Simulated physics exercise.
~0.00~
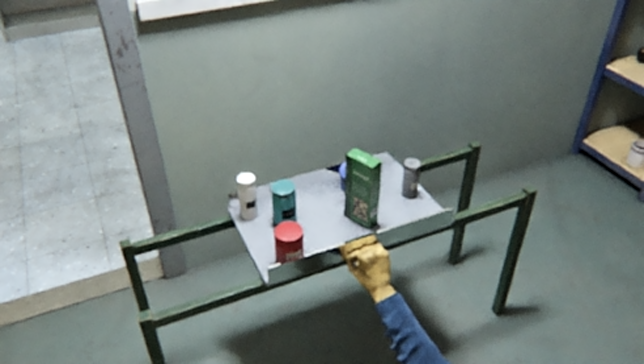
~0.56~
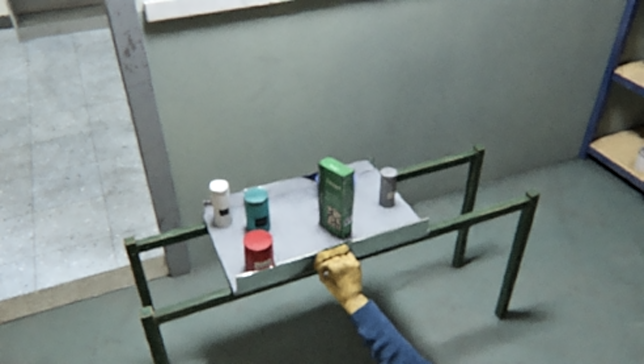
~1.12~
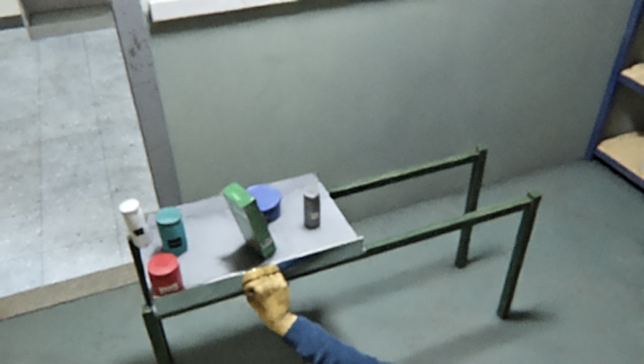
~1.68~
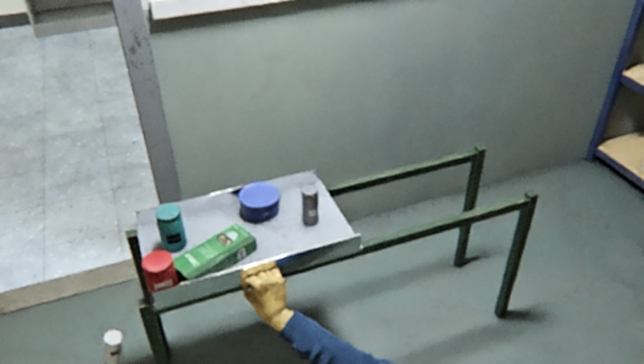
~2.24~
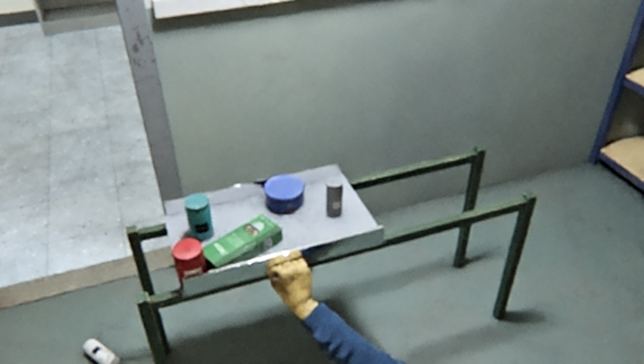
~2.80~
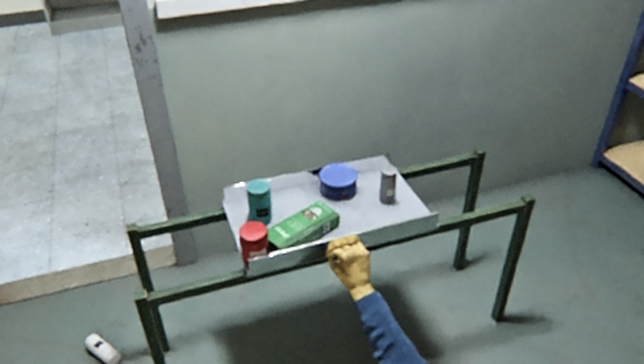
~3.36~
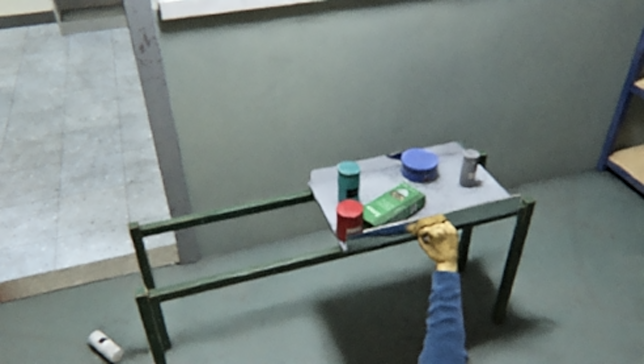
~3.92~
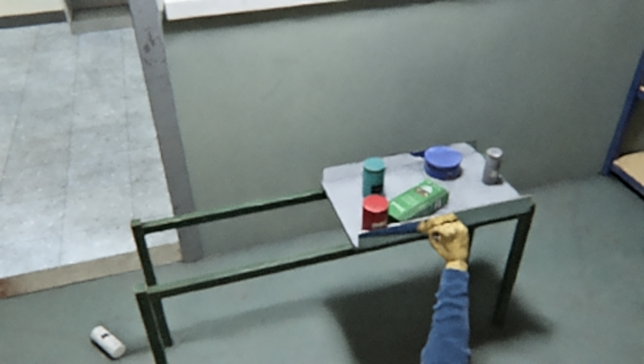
A gloved hand slides a tray left, toppling two items, one off, then right.
